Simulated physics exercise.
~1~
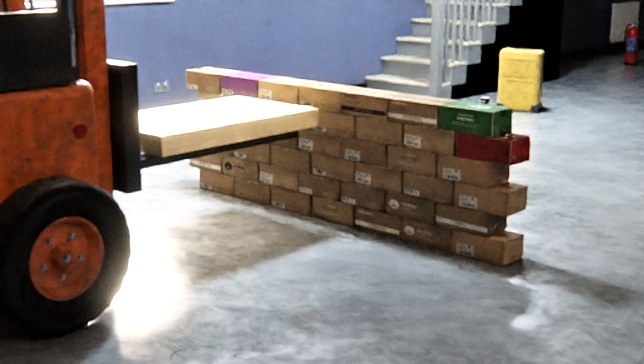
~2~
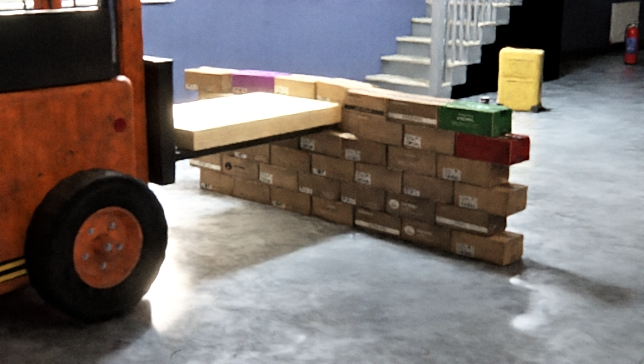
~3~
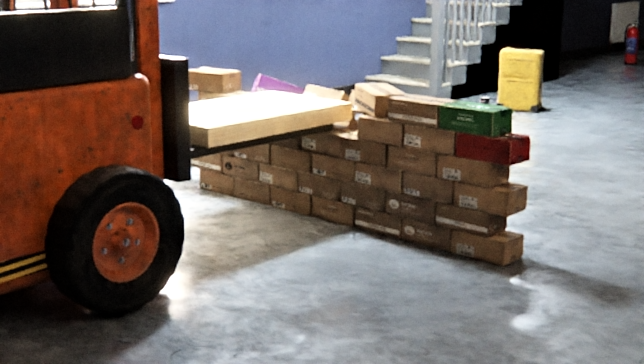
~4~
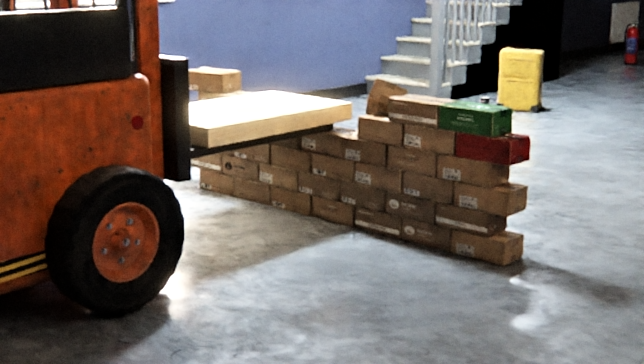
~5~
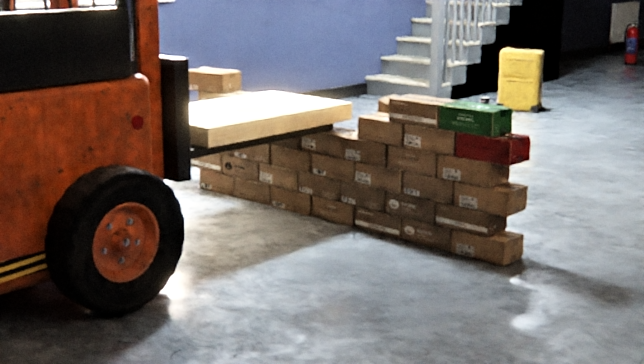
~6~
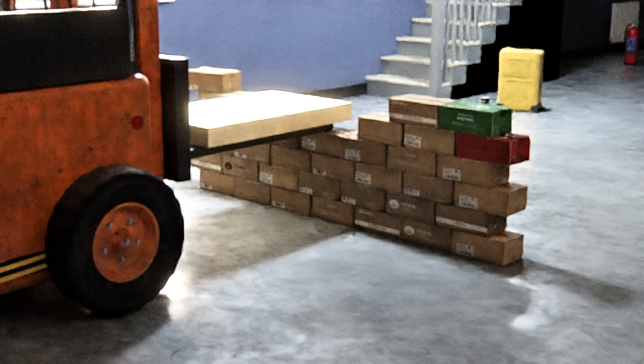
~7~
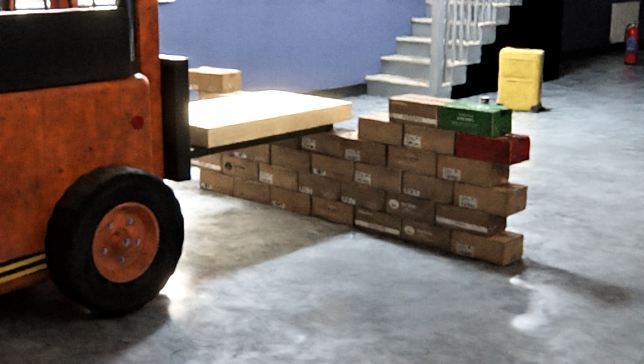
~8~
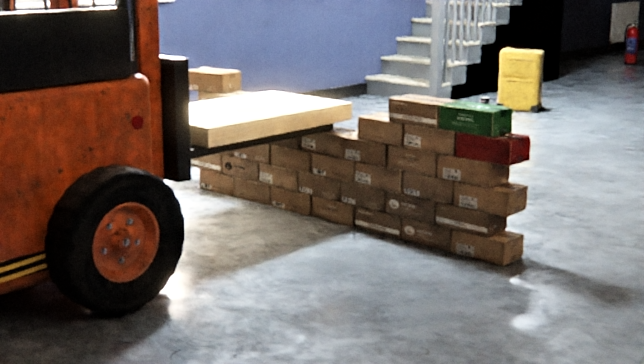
A forklift pushes a case into a box wall, toppling several while the green stays up.
